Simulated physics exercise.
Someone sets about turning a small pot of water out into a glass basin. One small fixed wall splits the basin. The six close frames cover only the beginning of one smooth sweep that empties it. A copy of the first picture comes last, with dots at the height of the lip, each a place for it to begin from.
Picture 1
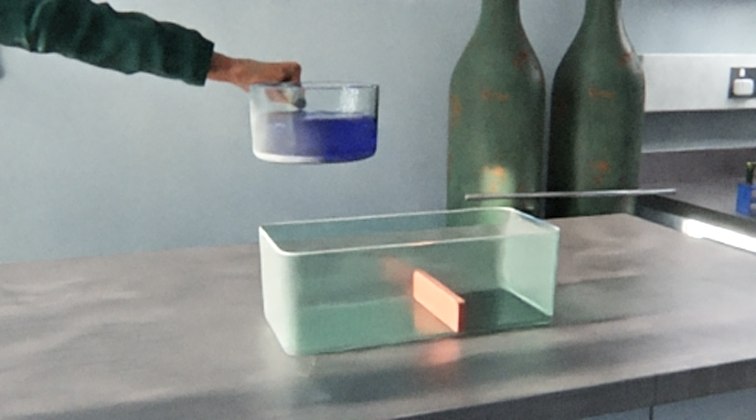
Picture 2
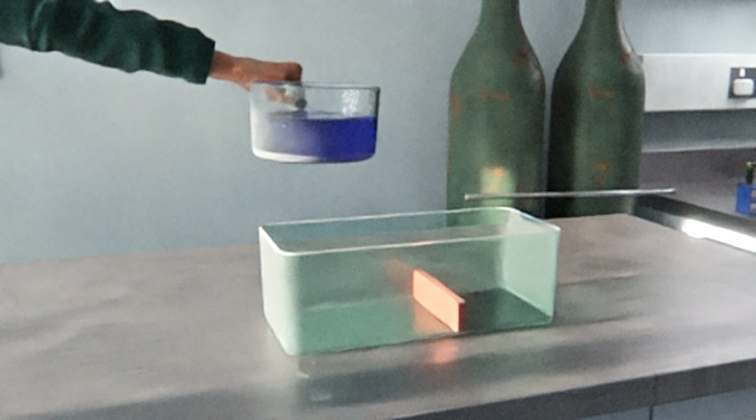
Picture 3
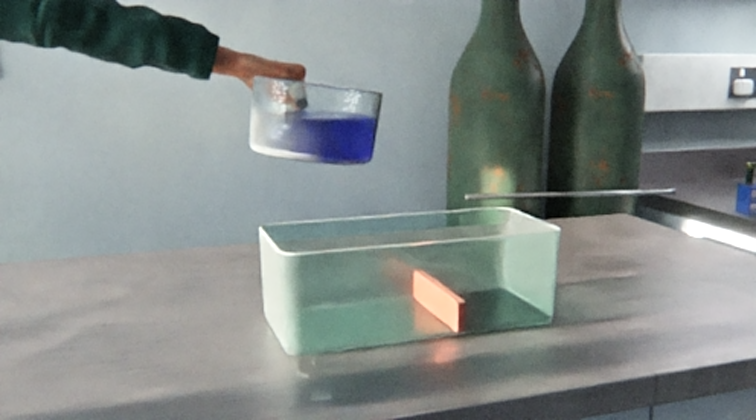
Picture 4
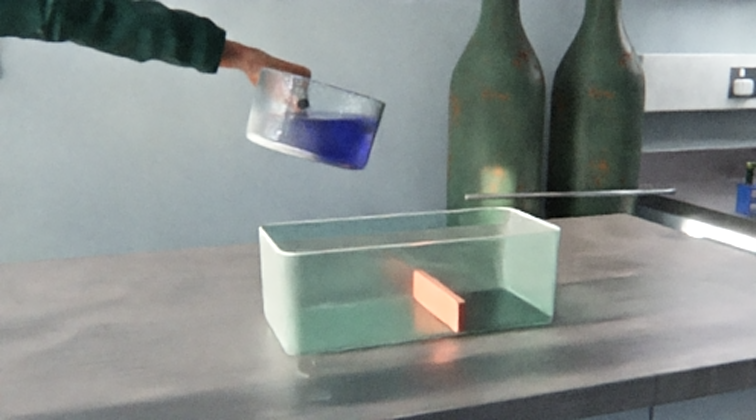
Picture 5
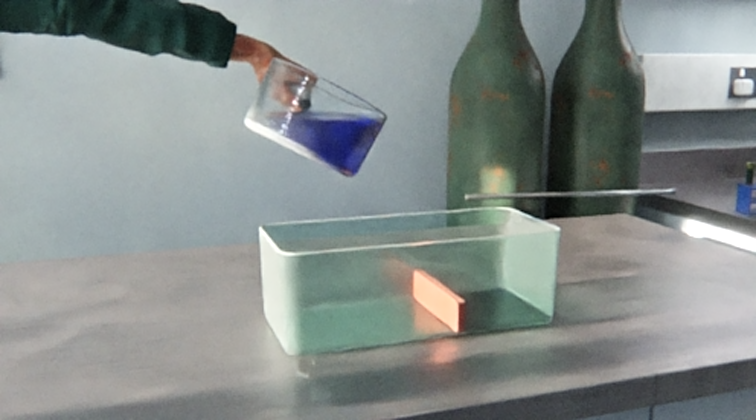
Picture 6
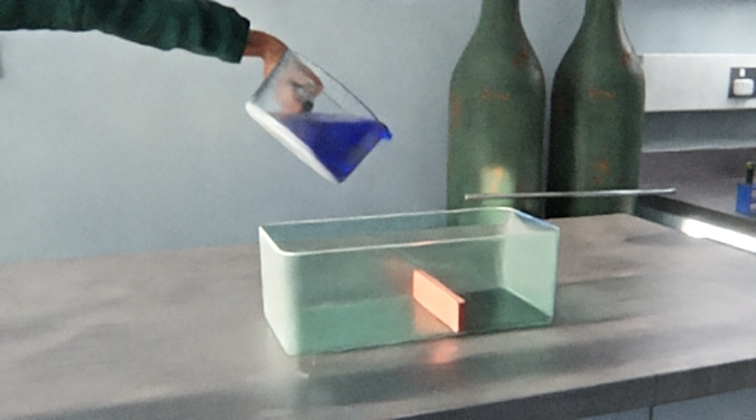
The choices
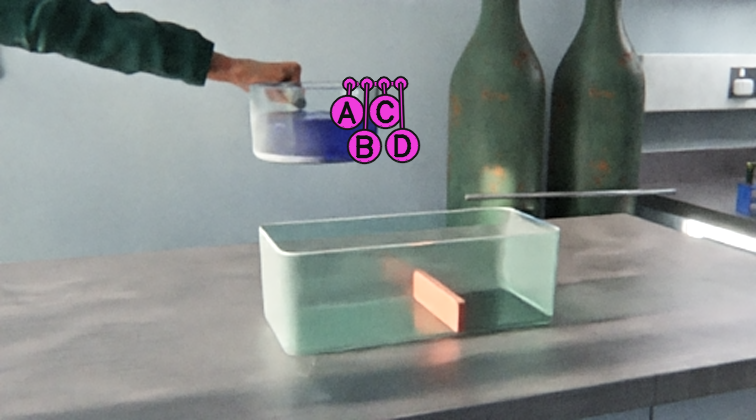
A hand in a dark green sleeve holds a clear pot of blue liquid above a glass basin with an orange divider, then tilts it steadily to the right until the liquid reaches the rim and just begins to pass over it.
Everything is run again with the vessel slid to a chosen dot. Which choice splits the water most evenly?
D is best.
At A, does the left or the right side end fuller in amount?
More ends on the left.
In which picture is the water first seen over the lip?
In picture 6.
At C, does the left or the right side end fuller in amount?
More ends on the left.
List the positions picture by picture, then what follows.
In the first picture, upright, lip at (373, 83); basin from (283, 355) to (550, 320); top of the wall at (438, 285); nothing has left yet.
In the second picture, upright, lip at (374, 86); nothing has left yet.
In the third picture, tipped about 8°, lip at (377, 92); nothing has left yet.
In the fourth picture, tipped about 17°, lip at (380, 102); nothing has left yet.
In the fifth picture, tipped about 28°, lip at (381, 116); nothing has left yet.
In the sixth picture, tipped about 41°, lip at (380, 131); water is over the lip, down to (386, 137).
In magenta, A at (349, 84); B at (366, 84); C at (383, 83); D at (400, 83).
With A, about 93 % ends left of the wall and 6 % right of it.
With B, about 94 % ends left of the wall and 6 % right of it.
With C, about 70 % ends left of the wall and 30 % right of it.
With D, about 47 % ends left of the wall and 53 % right of it.
